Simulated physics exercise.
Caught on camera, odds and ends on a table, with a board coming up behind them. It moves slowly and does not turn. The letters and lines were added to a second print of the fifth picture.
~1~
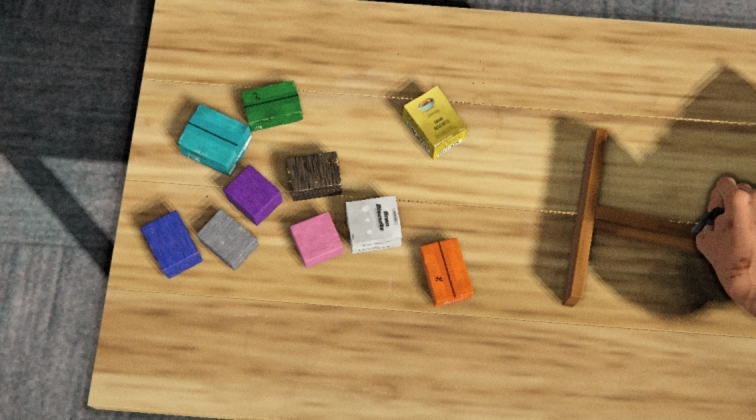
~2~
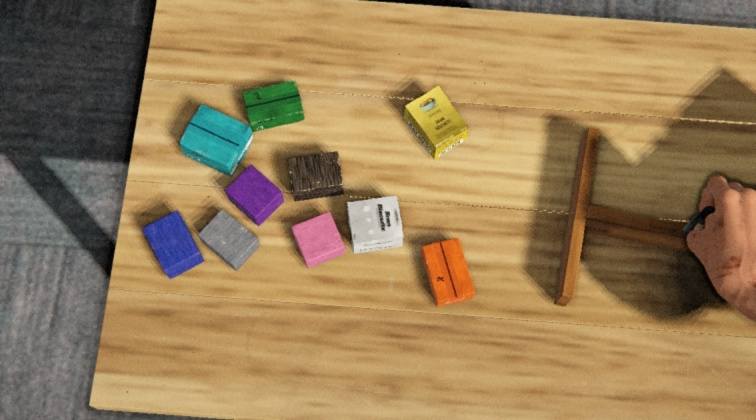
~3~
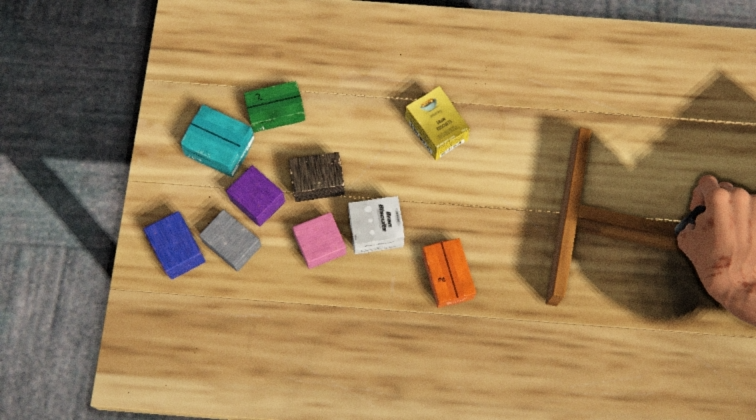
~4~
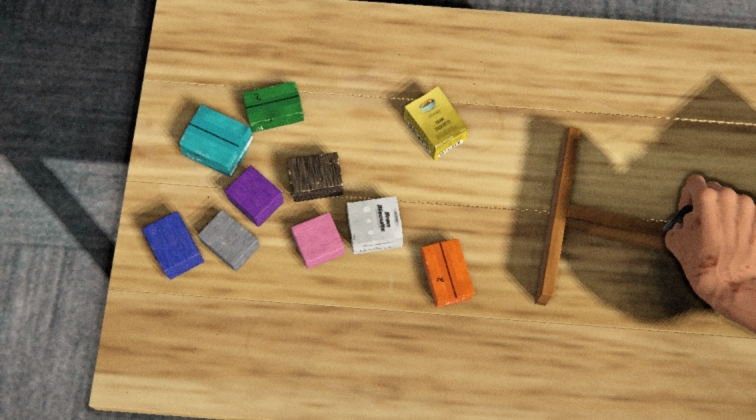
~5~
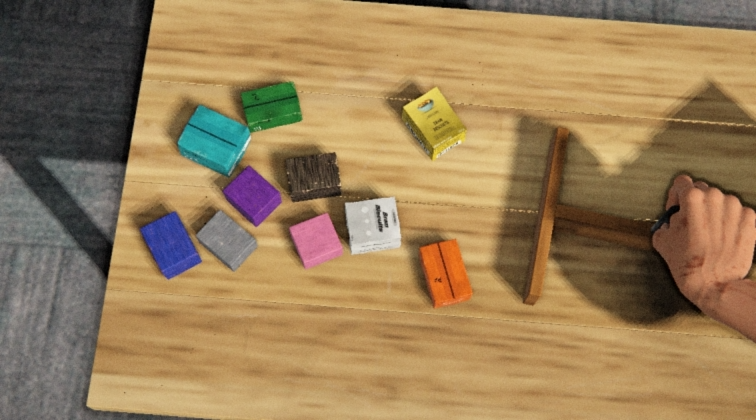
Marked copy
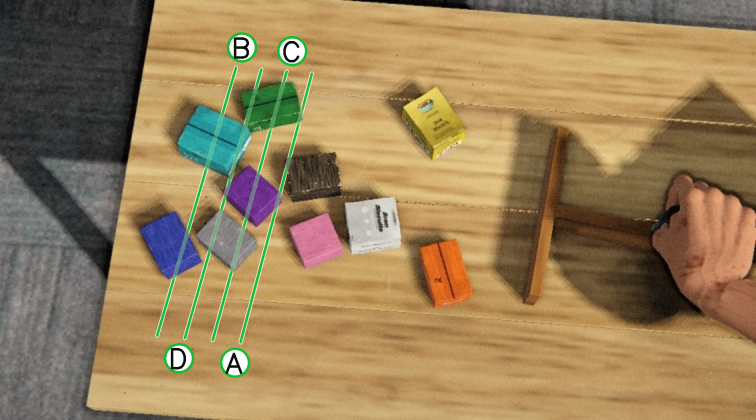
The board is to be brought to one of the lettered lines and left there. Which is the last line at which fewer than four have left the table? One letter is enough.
It should halt at B.
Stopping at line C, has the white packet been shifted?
Yes.
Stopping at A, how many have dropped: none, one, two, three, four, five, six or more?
By then, none.
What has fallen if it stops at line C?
The blue block goes over.
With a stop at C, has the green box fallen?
No.
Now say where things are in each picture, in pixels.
The first picture shows black block (315, 176); grey block (228, 240); yellow packet (435, 123).
The second picture shows board (582, 210); green box (274, 106).
The third picture shows board (572, 209); purple block (256, 196).
The fourth picture shows board (561, 209); orange box (447, 273).
The fifth picture shows board (550, 209); turquoise box (215, 141); black block (314, 177); grey block (227, 241).
On the marked copy, A at (278, 201); B at (198, 195); C at (251, 199); D at (225, 197).
Following B. Soon after the start, board (423, 199); yellow packet (404, 114); orange box (382, 269).
Later, board (295, 189); blue block (138, 247); grey block (178, 245).
In the end, board (197, 182); blue block over the edge; grey block over the edge; two fallen.
As for the rest, A is within the limit but short; C is within the limit but short; D is within the limit but short.
